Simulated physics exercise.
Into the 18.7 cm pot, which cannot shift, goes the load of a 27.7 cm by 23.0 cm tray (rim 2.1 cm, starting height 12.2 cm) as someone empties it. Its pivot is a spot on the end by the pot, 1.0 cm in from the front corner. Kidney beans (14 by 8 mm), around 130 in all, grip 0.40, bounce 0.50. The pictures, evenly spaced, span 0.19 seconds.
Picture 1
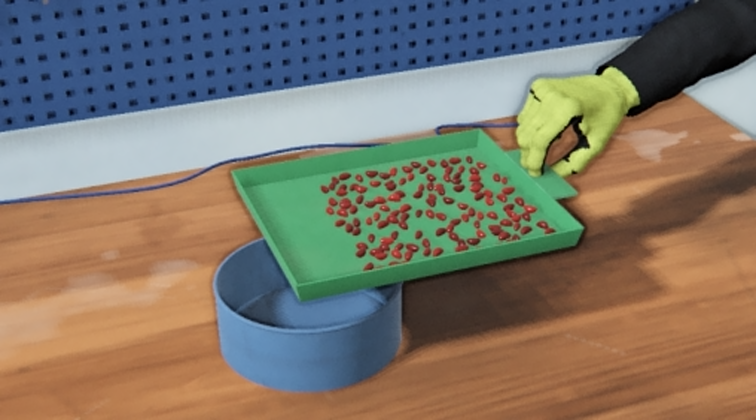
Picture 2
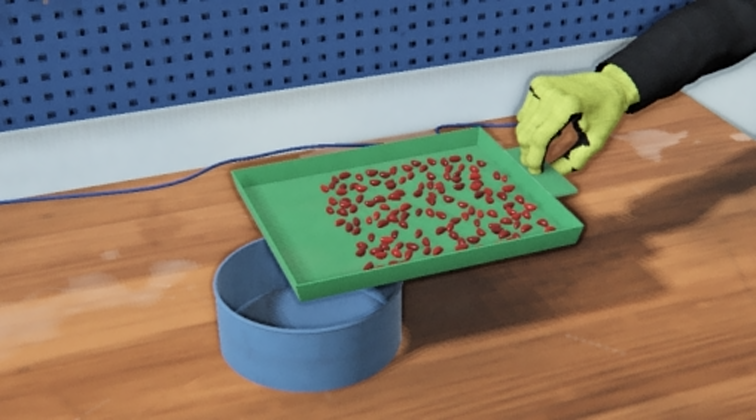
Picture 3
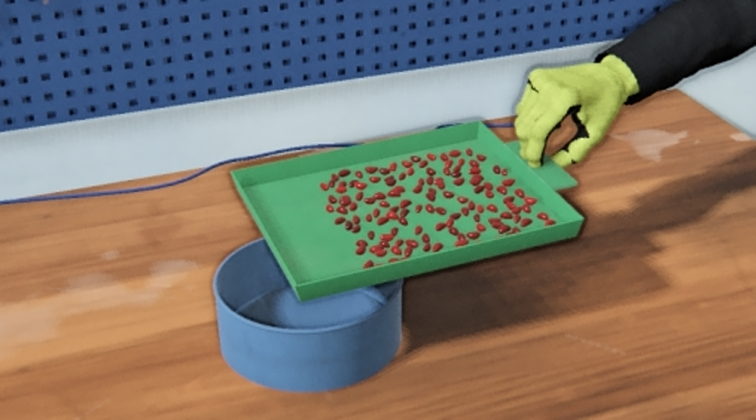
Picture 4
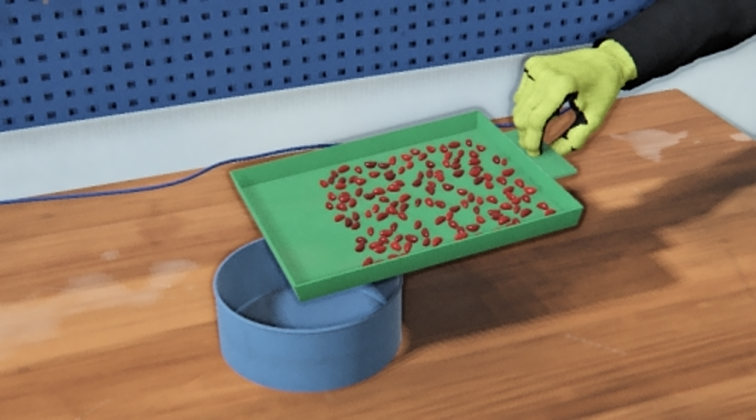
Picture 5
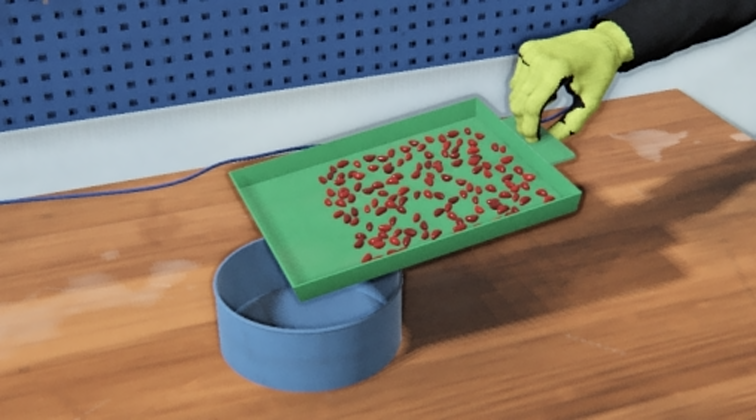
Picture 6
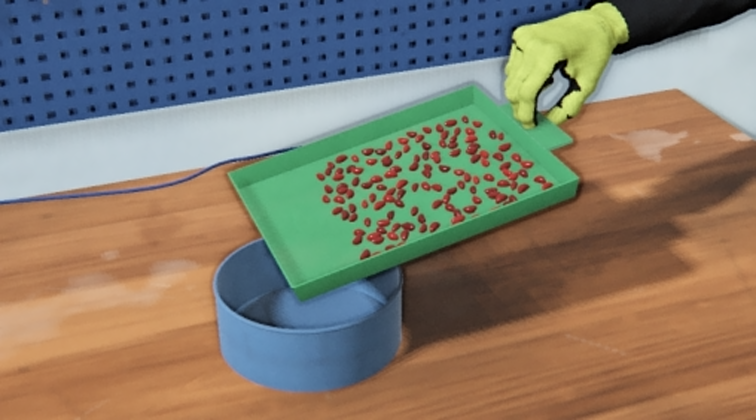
Green tray of red beans tilting gently as a yellow-gloved hand raises its right end, its left end above a blue pot.
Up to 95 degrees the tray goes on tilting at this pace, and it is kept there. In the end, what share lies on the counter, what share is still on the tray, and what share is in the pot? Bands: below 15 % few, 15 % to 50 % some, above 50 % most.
Result: Counter: Most, left on the tray: Few, pot: Some.
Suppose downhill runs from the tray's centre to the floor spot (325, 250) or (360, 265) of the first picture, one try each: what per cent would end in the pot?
Approximately 0 percent, then 0 percent.
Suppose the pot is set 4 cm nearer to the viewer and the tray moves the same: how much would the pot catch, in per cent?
Expect something close to 40 per cent.
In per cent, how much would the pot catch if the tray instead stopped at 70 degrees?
Then about 10 per cent.
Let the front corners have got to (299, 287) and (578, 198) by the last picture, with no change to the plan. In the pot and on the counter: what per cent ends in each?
The pot gets 0 and the counter 100.
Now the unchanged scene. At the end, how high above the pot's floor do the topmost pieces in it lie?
Top level: Approx. 1.0 cm.
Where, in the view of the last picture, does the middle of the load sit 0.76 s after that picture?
Approximately (256, 241) in the final picture.
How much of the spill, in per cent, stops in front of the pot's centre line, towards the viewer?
Some 50 per cent.
Then, 0.45 s after the last picture, tilt 51 degrees; the tray holds 100 %, the pot 0 %.
Then, 0.76 s after the last picture, tilt 78 degrees; the tray holds 65 %, the pot 5 %.
Then, 1.16 s after the last picture, tilt 95 degrees; the tray holds 25 %, the pot 25 %.
In the end, counter 60 %, tray 0 %, pot 40 %.
